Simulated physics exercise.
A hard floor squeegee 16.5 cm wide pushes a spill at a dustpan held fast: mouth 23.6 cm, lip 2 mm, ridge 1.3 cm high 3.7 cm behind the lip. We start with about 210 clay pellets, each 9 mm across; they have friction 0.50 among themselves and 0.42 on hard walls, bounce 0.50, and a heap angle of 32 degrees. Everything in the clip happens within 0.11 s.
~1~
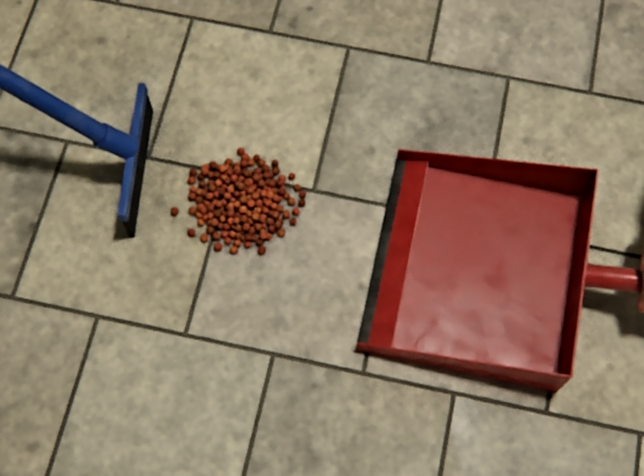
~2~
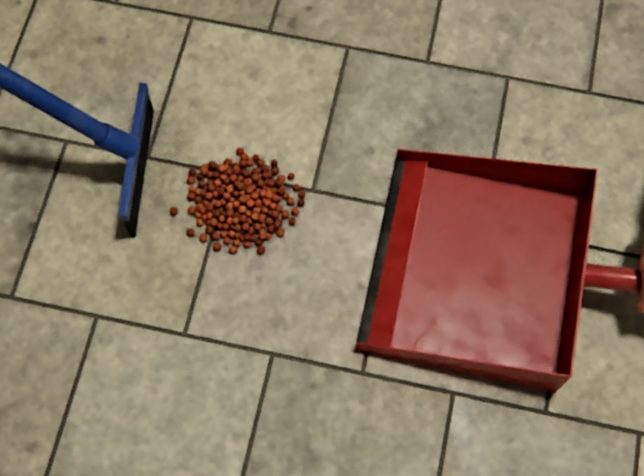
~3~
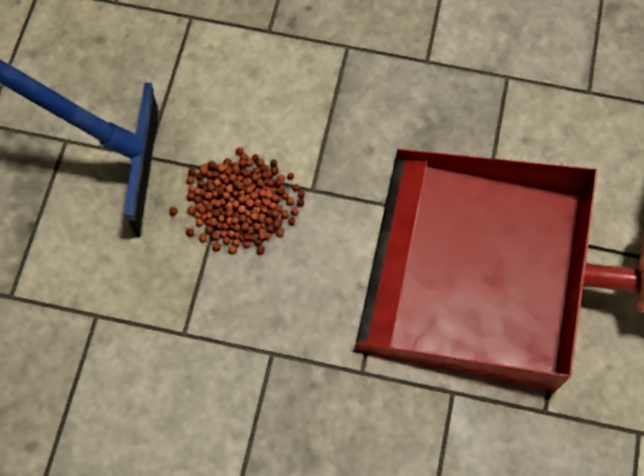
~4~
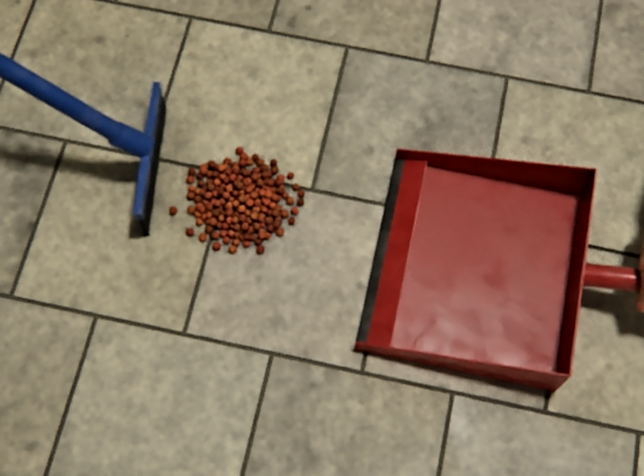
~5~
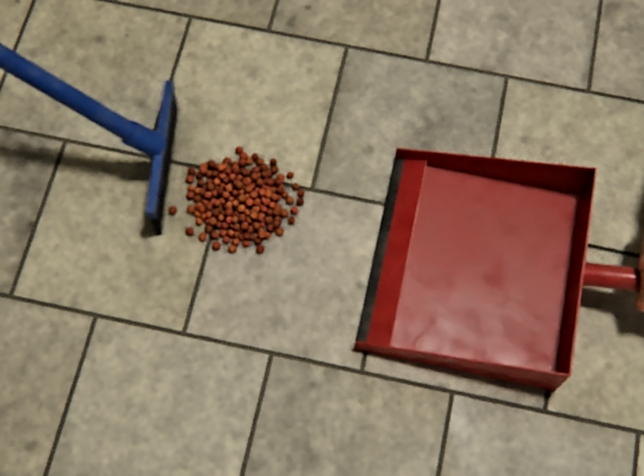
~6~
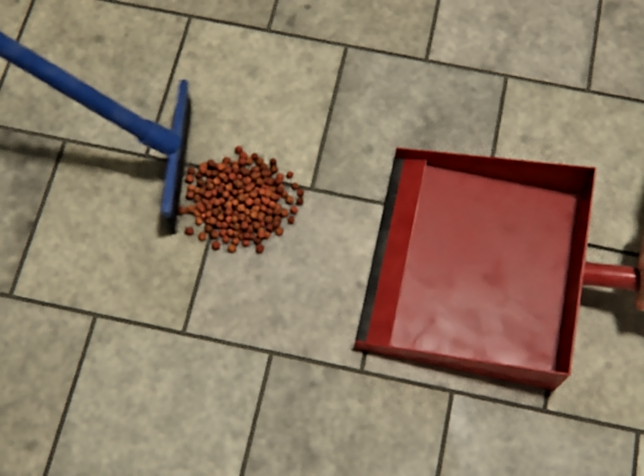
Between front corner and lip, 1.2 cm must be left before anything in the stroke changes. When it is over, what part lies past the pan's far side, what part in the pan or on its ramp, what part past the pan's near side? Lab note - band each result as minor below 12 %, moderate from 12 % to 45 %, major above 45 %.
My prediction: Past the pan's far side: My money's on a medium-sized share; in the pan or on its ramp: My money's on a medium-sized share; past the pan's near side: My money's on a low share.
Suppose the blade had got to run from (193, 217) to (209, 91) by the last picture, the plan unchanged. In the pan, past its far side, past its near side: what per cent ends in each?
Pan 50; far 15; near 5.
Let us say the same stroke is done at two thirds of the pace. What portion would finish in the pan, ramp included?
In that case roughly 30 percent.
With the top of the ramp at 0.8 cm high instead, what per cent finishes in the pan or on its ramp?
I'd put it near 40 per cent, ramp counted.
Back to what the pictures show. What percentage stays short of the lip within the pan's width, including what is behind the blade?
Some 50 per cent.
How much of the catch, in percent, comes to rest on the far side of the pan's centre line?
Some 90 per cent.
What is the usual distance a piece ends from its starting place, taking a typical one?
Roughly 18 centimetres.
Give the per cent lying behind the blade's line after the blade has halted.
Around 25 in a hundred.
Then, 0.15 s after the last picture, middle of the blade 13 cm from the lip; 0 % over the lip, far side 5 %, near side 0 %.
Then, 0.25 s after the last picture, middle of the blade 5 cm from the lip; 5 % over the lip, far side 10 %, near side 0 %.
Then, 0.48 s after the last picture, middle of the blade 2 cm from the lip; 35 % over the lip, far side 15 %, near side 0 %.
In the end, far side 15 %, pan 35 %, near side 0 %, in front of the lip or behind the blade 50 %.
